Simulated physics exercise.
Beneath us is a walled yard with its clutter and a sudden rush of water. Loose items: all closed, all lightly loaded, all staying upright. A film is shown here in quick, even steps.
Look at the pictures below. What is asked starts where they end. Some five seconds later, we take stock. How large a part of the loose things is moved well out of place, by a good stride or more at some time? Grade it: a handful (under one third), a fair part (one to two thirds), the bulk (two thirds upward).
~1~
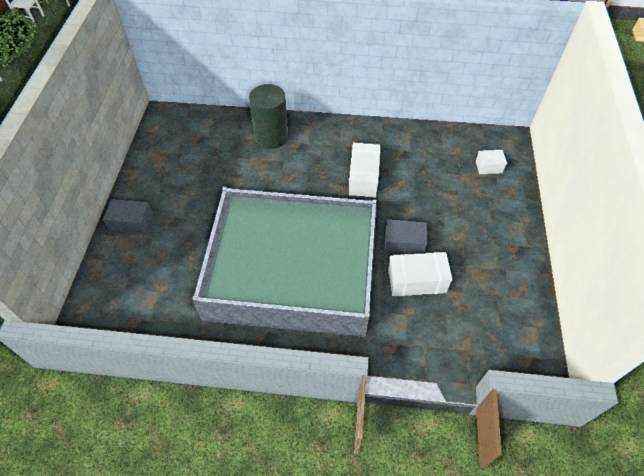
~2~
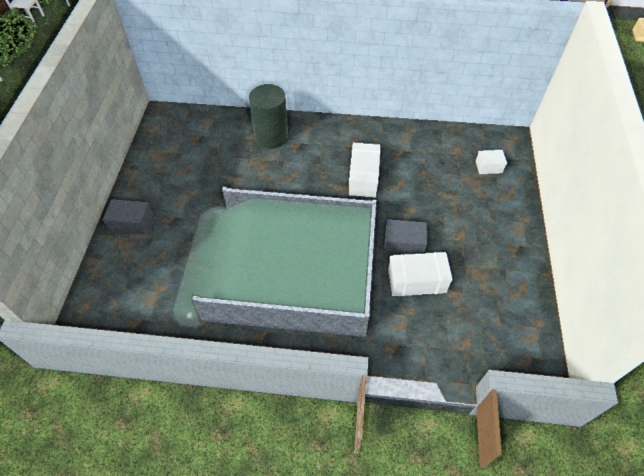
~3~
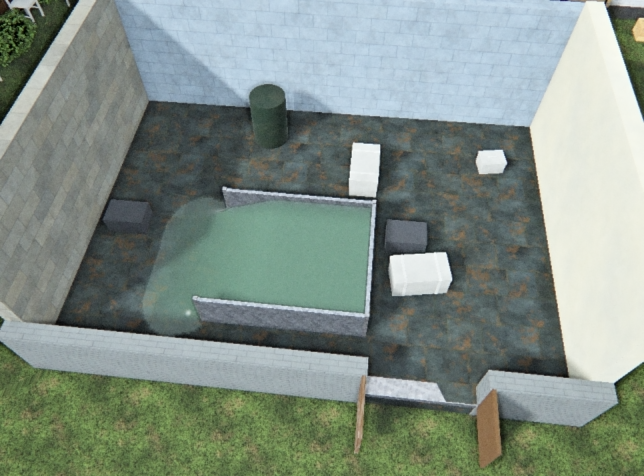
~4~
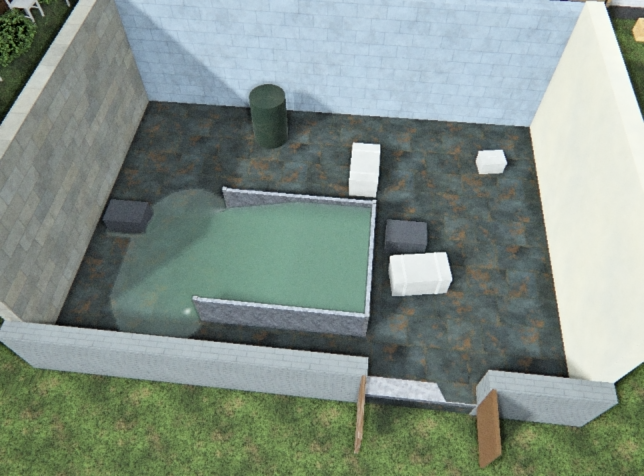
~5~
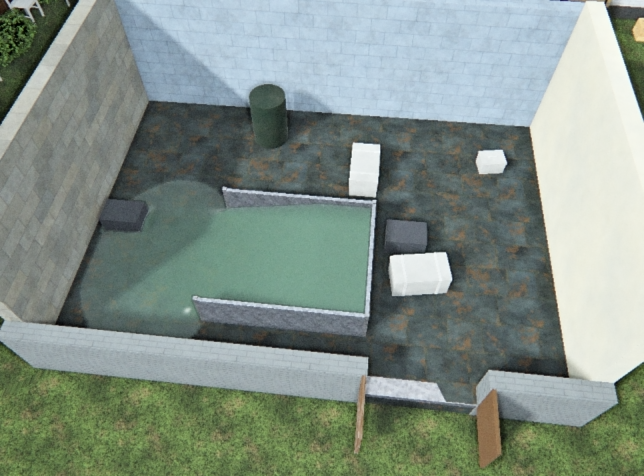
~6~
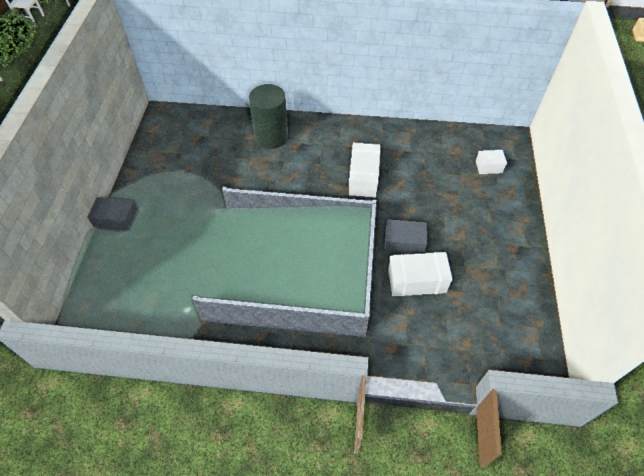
A handful.
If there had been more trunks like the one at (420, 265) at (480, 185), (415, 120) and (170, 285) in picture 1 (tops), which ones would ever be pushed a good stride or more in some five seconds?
Taking them one at a time: Falls short; falls short; goes the distance.
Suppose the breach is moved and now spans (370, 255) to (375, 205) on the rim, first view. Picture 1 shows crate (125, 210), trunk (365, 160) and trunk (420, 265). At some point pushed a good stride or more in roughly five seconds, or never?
Well, in order they come out as under that mark, under that mark and beyond that mark.
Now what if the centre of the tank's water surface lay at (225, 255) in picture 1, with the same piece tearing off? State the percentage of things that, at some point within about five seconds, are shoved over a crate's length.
Roughly 20 percent of them.
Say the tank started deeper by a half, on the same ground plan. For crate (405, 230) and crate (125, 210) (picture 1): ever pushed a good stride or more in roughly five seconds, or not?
Here's the rundown: Came up short, then made it that far.
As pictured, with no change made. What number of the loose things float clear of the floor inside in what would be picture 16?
Well, I'd say 1.
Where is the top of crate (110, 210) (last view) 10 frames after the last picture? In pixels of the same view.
Approximately at pixel (128, 156).
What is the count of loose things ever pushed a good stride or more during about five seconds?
I make it 1 in total.
A moment on, 0 of 5 are well off their spots; 1 afloat.
Next, 1 of 5 are well off their spots; 1 afloat.
Later, 1 of 5 are well off their spots; 1 afloat.
In the end, 1 of 5 are well off their spots, and 1 have been at some point; 1 afloat.
